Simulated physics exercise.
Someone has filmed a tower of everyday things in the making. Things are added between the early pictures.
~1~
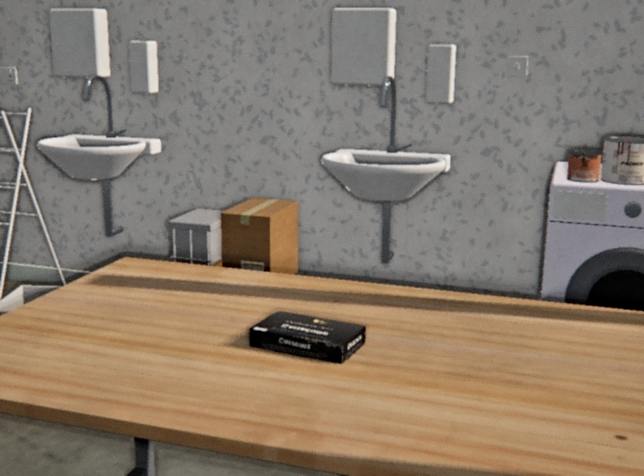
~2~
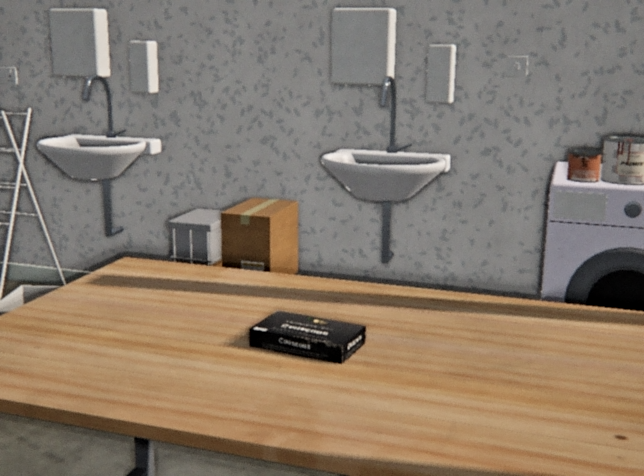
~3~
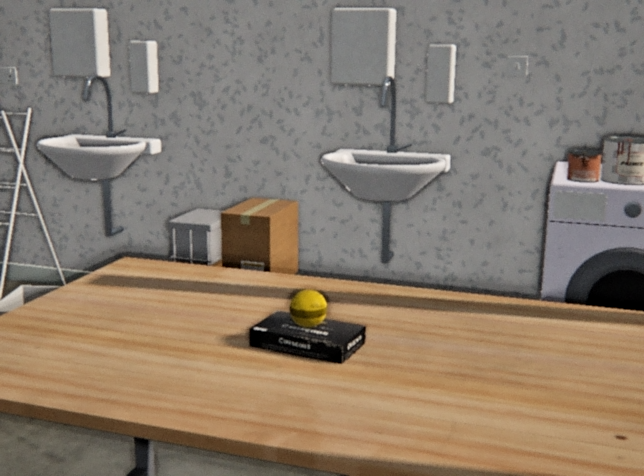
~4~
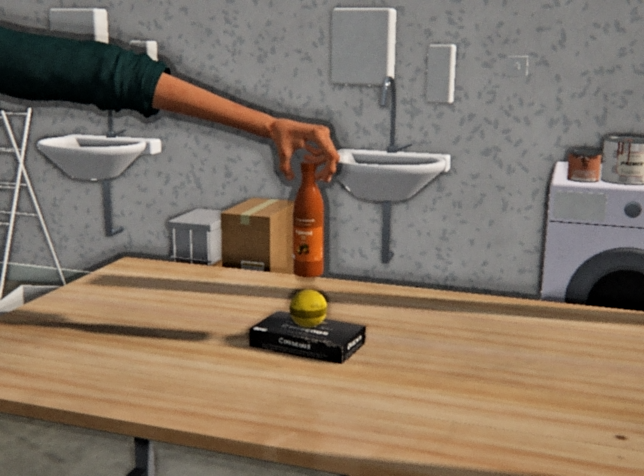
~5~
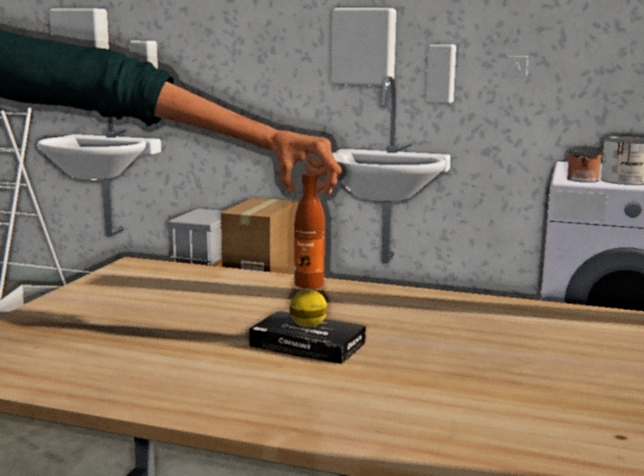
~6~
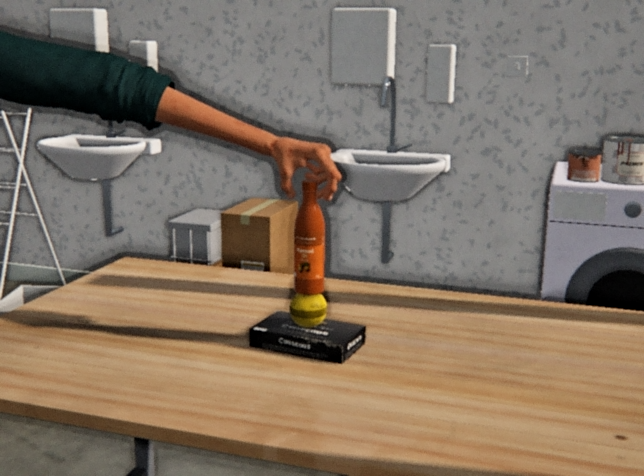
Utility room with sinks, a yellow ball appearing on a black packet, then a hand lowering an orange bottle onto it.
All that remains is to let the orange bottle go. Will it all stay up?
As it turns out, it comes apart.
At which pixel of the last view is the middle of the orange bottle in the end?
At about (383, 386).
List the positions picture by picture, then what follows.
In the first frame, the last thing is not in view yet; black packet (308, 336).
In the second frame, the last thing is not in view yet; black packet (308, 336).
In the third frame, the last thing is not in view yet; black packet (308, 336).
The fourth frame shows coming down; orange bottle (308, 219); black packet (308, 336).
The fifth frame shows coming down; orange bottle (310, 230); black packet (308, 336).
The sixth frame shows set down, still held; orange bottle (309, 237); black packet (308, 336).
Then, 0.70 s later than the last frame, orange bottle tilted by 47° near (353, 255).
Then, 0.80 s later than the last frame, orange bottle now fallen.
Then, 1.60 s later than the last frame, things are still on the move.
Then, 2.40 s later than the last frame, as before.
When it is over, fallen, orange bottle; the other 2 as before. End places, in pixels of the last picture, orange bottle near (383, 386). The pile gives way.
